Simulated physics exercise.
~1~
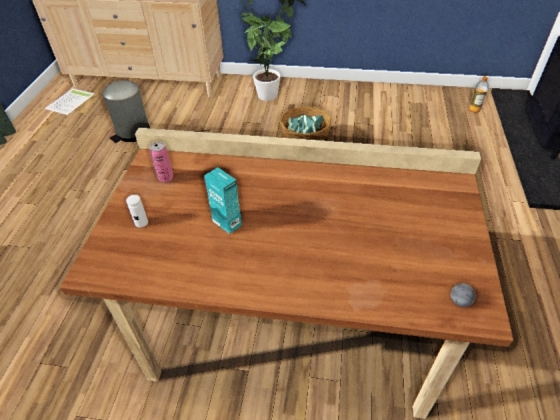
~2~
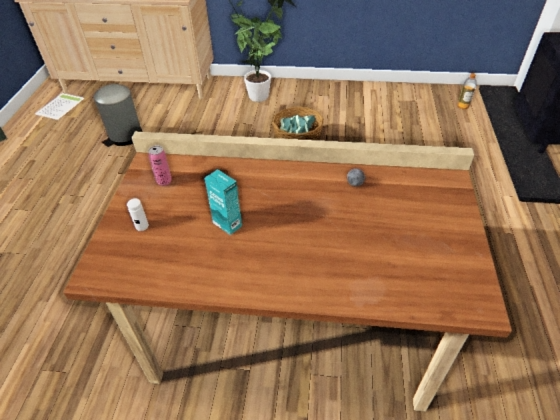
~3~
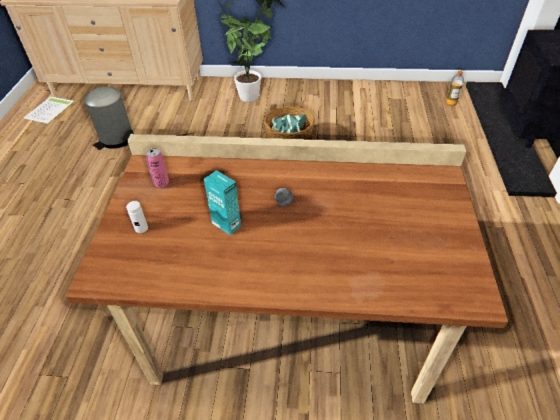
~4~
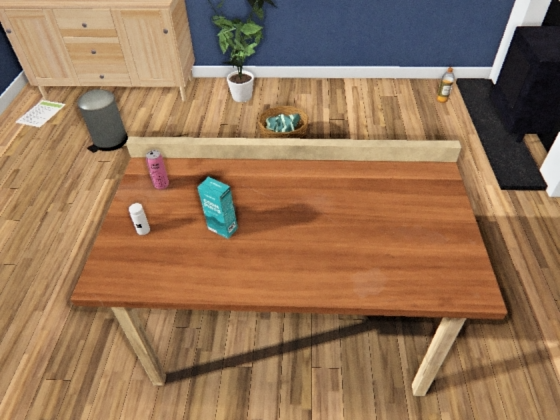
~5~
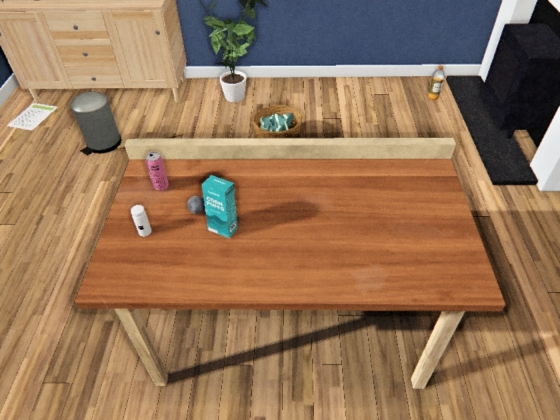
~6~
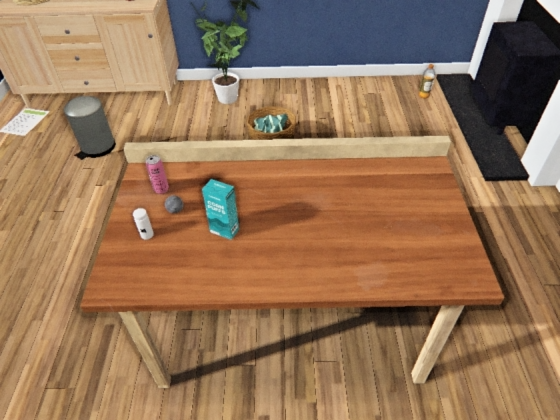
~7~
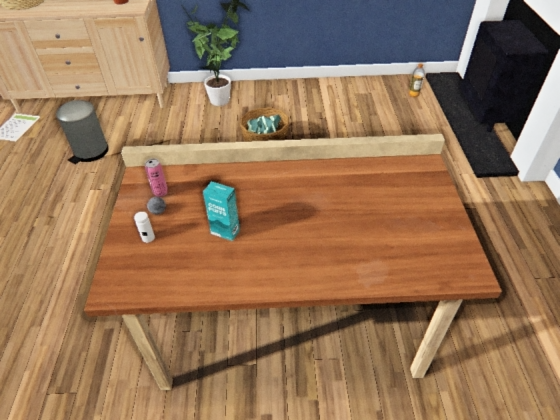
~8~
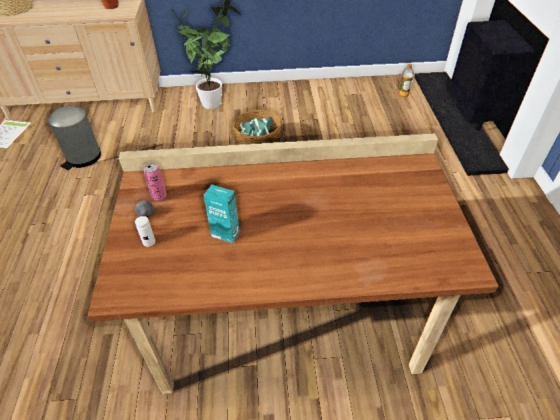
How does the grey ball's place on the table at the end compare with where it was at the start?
The grey ball starts near the right front corner of the table, and by the end it is on the left side, just behind the white shaker and in front of the pink can.
